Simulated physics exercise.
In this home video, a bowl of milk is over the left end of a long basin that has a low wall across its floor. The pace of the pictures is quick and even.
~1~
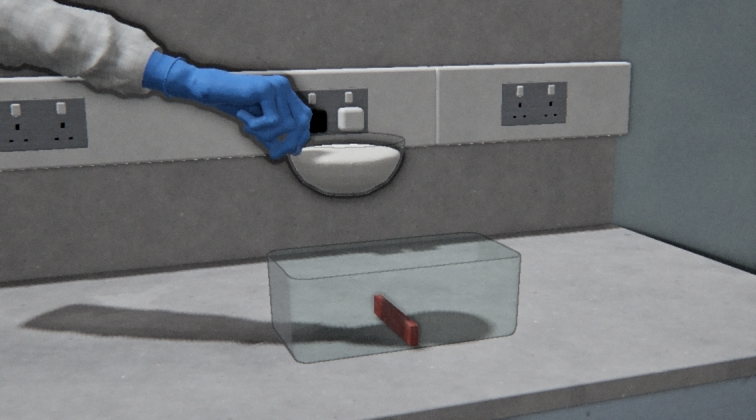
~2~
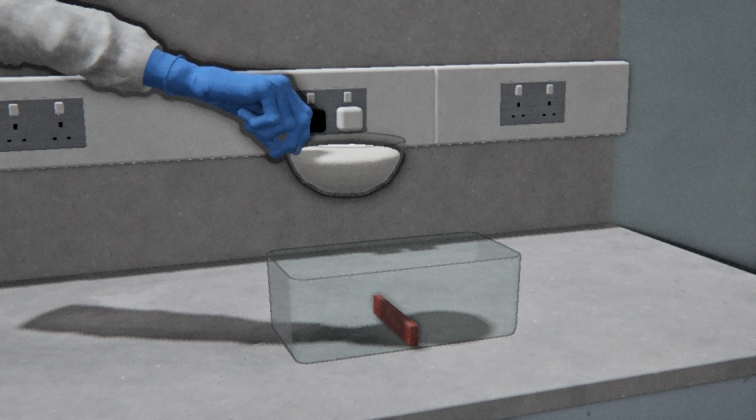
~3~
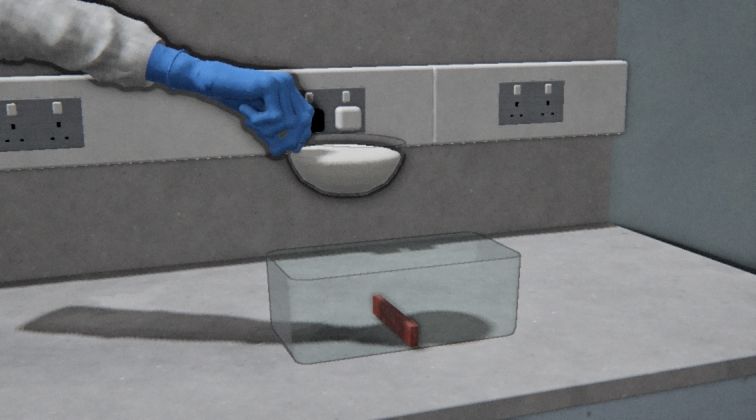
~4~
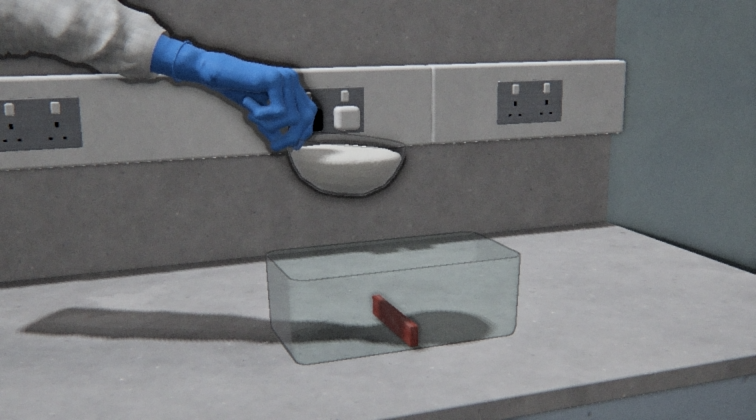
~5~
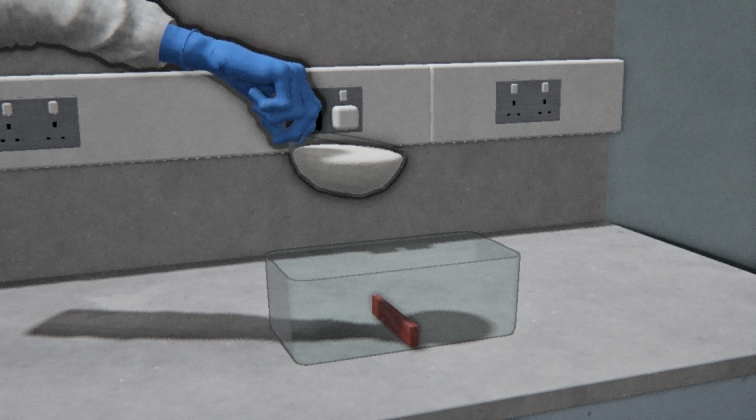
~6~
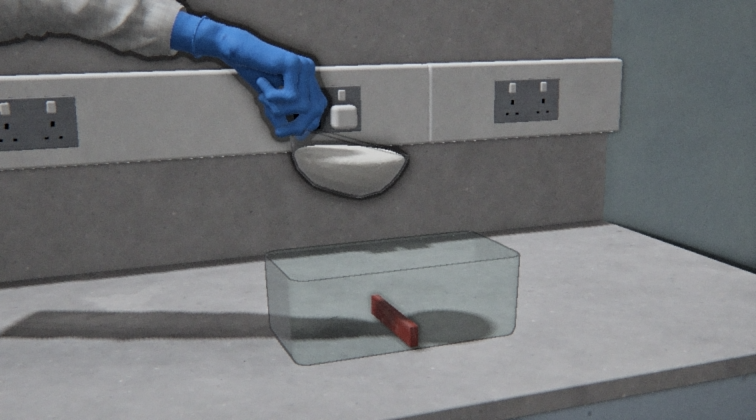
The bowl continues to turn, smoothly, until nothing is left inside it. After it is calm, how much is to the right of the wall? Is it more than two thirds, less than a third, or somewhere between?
More than two thirds.
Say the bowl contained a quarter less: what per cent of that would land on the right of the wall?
Near 85 parts in a hundred.
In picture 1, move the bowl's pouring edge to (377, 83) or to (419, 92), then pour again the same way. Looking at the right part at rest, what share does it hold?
The first start yields 75 per cent, the second 85 per cent.
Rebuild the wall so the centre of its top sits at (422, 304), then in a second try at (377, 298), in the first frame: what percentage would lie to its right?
Around 65 per cent for the first, around 95 per cent for the second.
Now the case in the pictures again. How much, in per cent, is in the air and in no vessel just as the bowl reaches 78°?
Airborne share: Approx. 40 %.
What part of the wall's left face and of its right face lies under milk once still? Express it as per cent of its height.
Some 10 per cent left and 80 right.
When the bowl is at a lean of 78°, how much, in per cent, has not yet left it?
About 30 % remains.
A moment on, the bowl is tipped on its side and 28 per cent is still to pour, 0 is left of the wall and 31 right of it.
Next, the bowl is tipped right over and 0 per cent is still to pour, 12 is left of the wall and 84 right of it.
Then the bowl is tipped right over and 0 per cent is still to pour, 14 is left of the wall and 85 right of it.
Later the bowl is tipped right over and 0 per cent is still to pour, 15 is left of the wall and 84 right of it.
At rest 15 per cent lies left of the wall, 84 right of it and 1 outside.
